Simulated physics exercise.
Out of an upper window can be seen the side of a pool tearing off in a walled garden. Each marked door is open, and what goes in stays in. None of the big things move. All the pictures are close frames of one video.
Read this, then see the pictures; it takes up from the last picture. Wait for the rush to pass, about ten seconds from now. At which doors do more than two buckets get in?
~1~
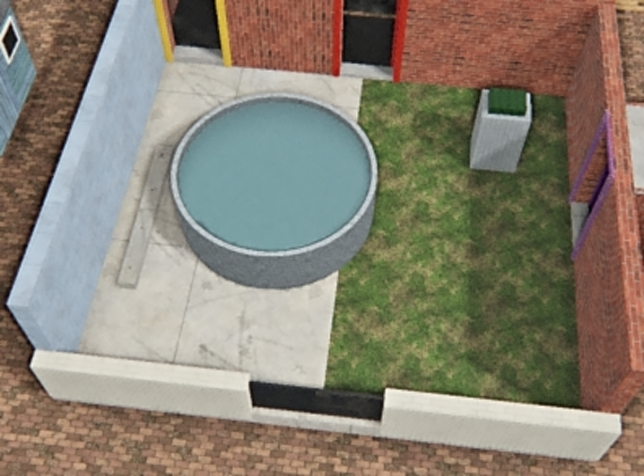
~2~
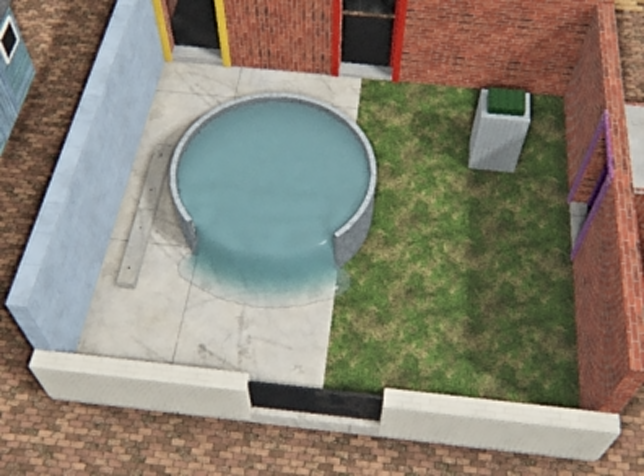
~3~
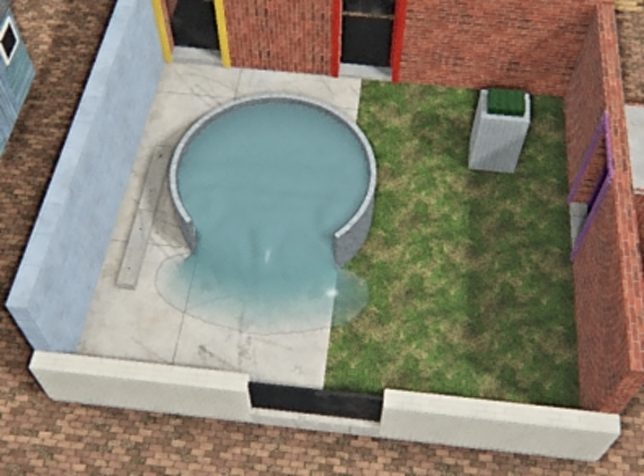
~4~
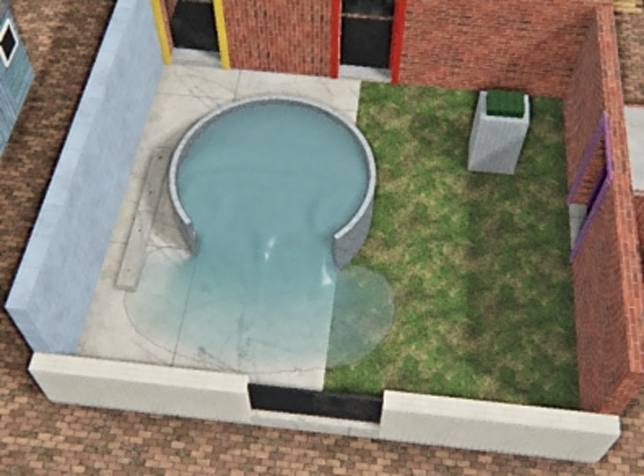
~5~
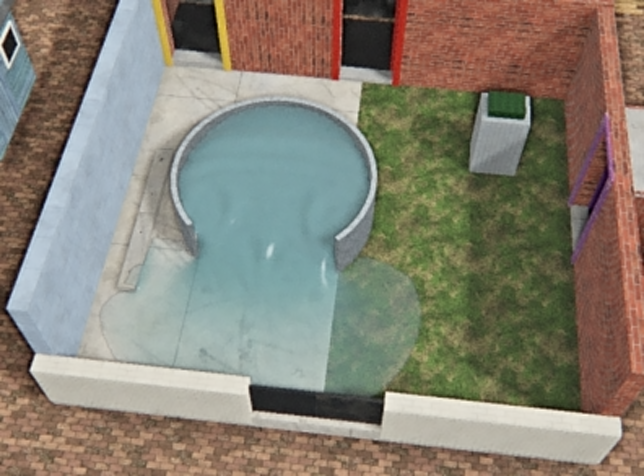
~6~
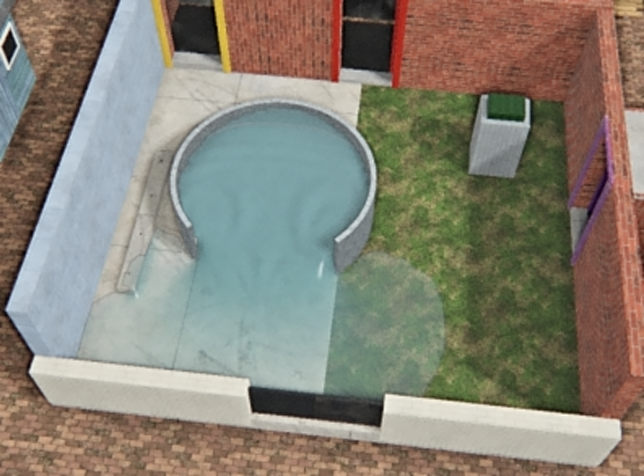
As I see it, the yellow door gets over two buckets. The purple door gets over two buckets. The red door gets over two buckets.
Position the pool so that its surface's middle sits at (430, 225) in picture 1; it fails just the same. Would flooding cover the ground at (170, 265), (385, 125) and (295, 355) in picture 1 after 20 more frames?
Taking them in the order asked: Inundated, then spared, then inundated.
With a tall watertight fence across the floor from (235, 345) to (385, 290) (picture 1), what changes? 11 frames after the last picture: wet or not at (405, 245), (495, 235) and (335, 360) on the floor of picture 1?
Reading the points as listed, I get deluged, then deluged, then deluged.
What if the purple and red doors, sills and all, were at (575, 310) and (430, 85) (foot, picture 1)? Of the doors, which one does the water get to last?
Dead last is the one in red.
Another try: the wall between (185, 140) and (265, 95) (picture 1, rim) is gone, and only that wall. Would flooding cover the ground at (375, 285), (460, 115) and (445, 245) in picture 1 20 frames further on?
Bone-dry, submerged, bone-dry.
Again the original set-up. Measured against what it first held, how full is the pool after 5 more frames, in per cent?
60 percent or so.
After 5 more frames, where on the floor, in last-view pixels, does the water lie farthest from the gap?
The farthest wet spot is near (517, 431).
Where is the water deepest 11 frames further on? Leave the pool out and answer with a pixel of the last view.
About at (70, 381).
A moment on, water covers 30 % of the floor; the yellow door not reached, the purple door not reached, the red door not reached.
Next, water covers 40 % of the floor; the yellow door not reached, the purple door not reached, the red door not reached.
Then, water covers 65 % of the floor; the yellow door under two buckets in, the purple door wet at the sill, nothing in, the red door not reached.
Later, water covers 95 % of the floor; the yellow door far over two buckets in, the purple door over two buckets in, the red door wet at the sill, nothing in.
In the end, water covers 95 % of the floor; the yellow door far over two buckets in, the purple door over two buckets in, the red door over two buckets in.
